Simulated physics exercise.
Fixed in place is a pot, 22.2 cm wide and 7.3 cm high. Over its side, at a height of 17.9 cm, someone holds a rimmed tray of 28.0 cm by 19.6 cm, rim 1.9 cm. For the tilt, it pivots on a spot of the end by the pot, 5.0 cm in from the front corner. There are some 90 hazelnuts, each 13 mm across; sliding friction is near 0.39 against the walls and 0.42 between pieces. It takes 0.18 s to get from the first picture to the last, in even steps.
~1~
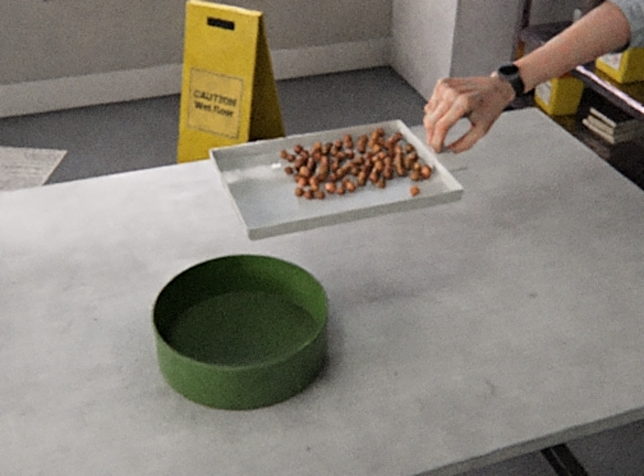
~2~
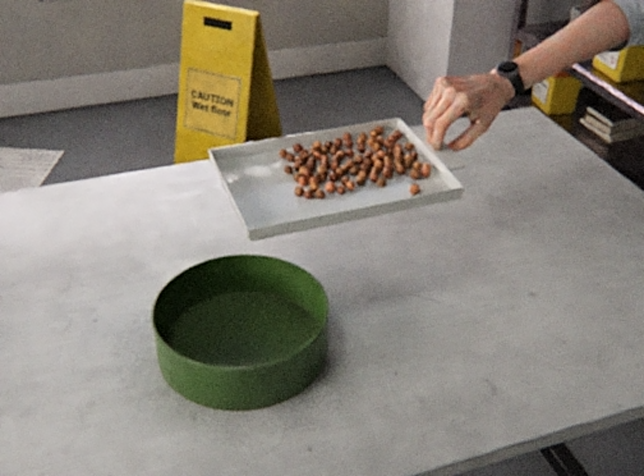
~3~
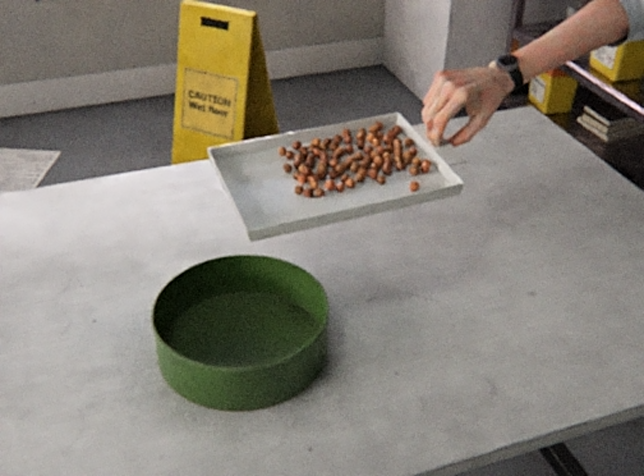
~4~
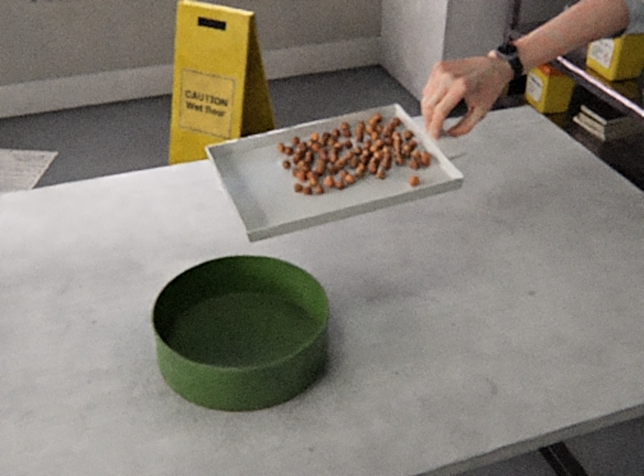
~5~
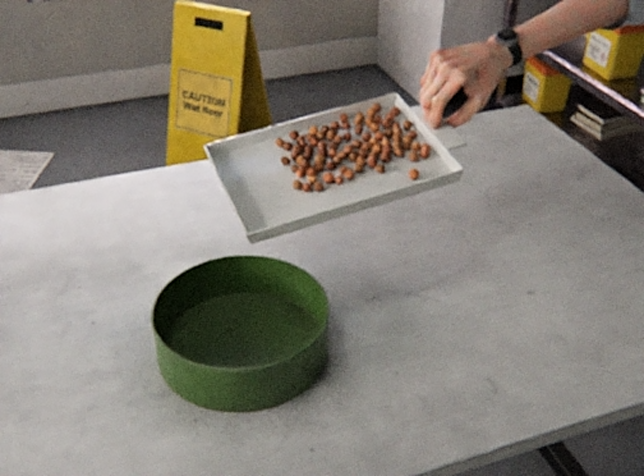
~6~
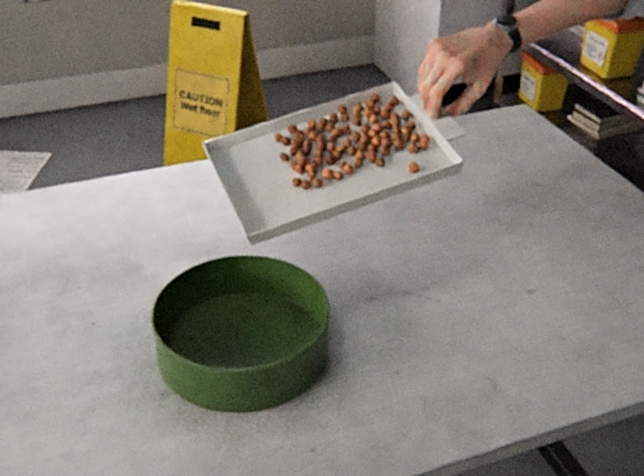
At a pale table with a yellow caution sign behind it, a hand held a tray of hazelnuts beside and above a round green pot, then slowly raised the far end into a slight tilt.
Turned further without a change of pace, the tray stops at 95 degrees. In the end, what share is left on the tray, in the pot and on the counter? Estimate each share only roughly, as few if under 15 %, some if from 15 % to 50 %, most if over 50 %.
Roughly: Tray few, pot most, counter few.
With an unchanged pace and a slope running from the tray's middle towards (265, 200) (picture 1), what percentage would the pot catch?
75 %.
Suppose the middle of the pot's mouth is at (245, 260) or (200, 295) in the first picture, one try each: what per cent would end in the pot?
I'd say close to 30 percent for the first spot and 100 percent for the second.
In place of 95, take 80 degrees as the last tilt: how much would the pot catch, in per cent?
Estimated share: About 70 %.
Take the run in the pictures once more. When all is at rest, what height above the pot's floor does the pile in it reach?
About 2.5 cm.
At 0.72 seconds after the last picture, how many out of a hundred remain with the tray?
About 65%.
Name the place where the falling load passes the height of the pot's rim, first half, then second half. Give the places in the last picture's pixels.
Early half: About (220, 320); late half: (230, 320).
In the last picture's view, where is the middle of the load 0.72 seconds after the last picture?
(243, 228), roughly.
Then, 0.43 s after the last picture, tilt 52 degrees; the tray holds 100 %, the pot 0 %.
Then, 0.72 s after the last picture, tilt 79 degrees; the tray holds 65 %, the pot 30 %.
Then, 1.10 s after the last picture, tilt 95 degrees; the tray holds 10 %, the pot 75 %.
In the end, tray 0 %, pot 100 %, counter 0 %.
